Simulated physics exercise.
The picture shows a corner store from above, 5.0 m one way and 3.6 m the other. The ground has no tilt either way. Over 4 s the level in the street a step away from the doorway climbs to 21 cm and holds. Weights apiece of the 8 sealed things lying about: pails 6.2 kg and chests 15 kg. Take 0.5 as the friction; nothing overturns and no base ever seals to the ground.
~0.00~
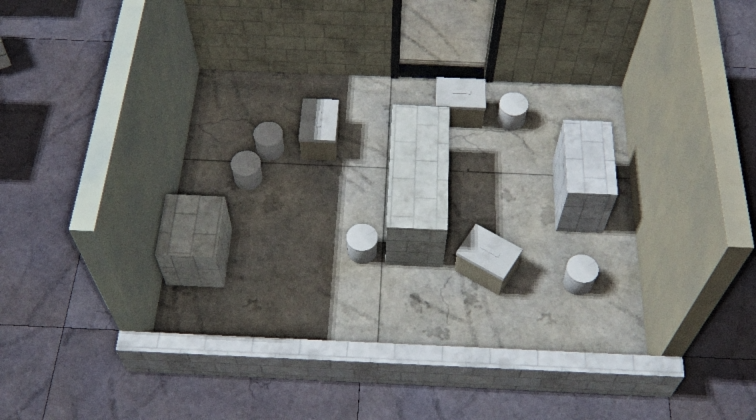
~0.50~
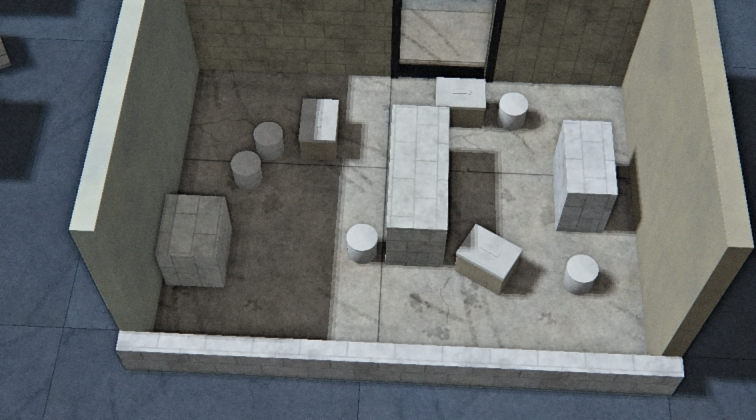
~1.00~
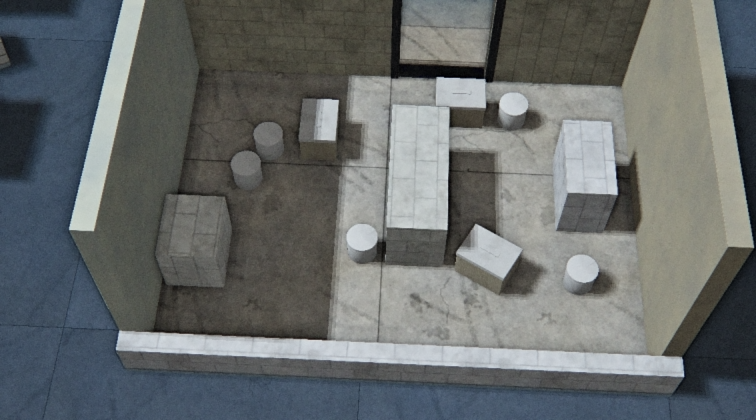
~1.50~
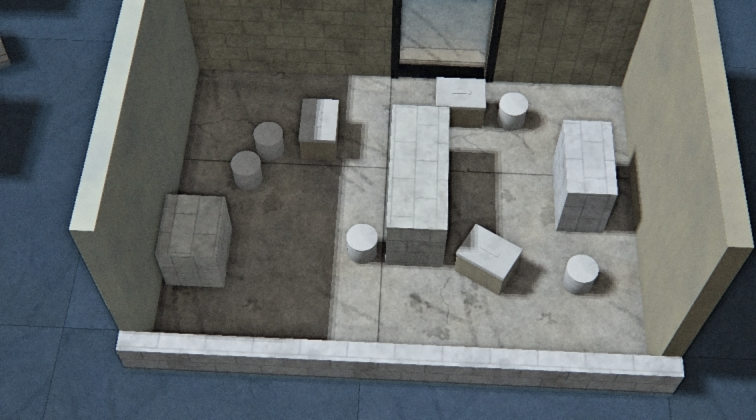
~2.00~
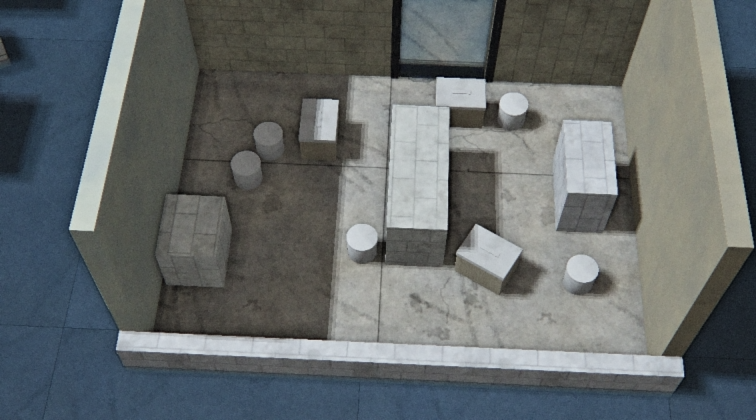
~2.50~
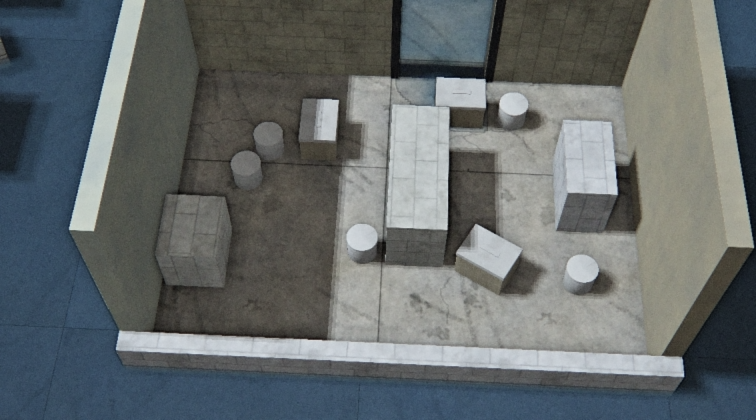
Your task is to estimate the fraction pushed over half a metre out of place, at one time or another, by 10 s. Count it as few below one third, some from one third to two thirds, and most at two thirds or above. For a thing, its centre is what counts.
Few.
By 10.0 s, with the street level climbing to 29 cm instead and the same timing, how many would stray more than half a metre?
Then the count would be 6.
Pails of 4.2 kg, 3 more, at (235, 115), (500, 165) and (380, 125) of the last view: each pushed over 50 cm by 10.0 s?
The three, in order: Smaller shift, larger, larger.
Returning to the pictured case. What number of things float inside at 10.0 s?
The number is 2.
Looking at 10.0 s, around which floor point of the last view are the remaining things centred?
Roughly at (406, 217).
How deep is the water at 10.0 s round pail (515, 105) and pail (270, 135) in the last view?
First roughly 4 cm, second roughly 2 cm.
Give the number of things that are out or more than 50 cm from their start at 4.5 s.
Tally: 1.
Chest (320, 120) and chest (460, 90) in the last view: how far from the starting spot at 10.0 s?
Respectively 20 and 250 centimetres.
After 3.5 s 0 of 8 are over 50 cm from their spots; 0 afloat.
After 4.5 s 1 of 8 are over 50 cm from their spots; 0 afloat.
After 7.0 s 1 of 8 are over 50 cm from their spots; 1 afloat.
After 10.0 s 2 of 8 are over 50 cm from their spots, and 2 have been at some point; 2 afloat.
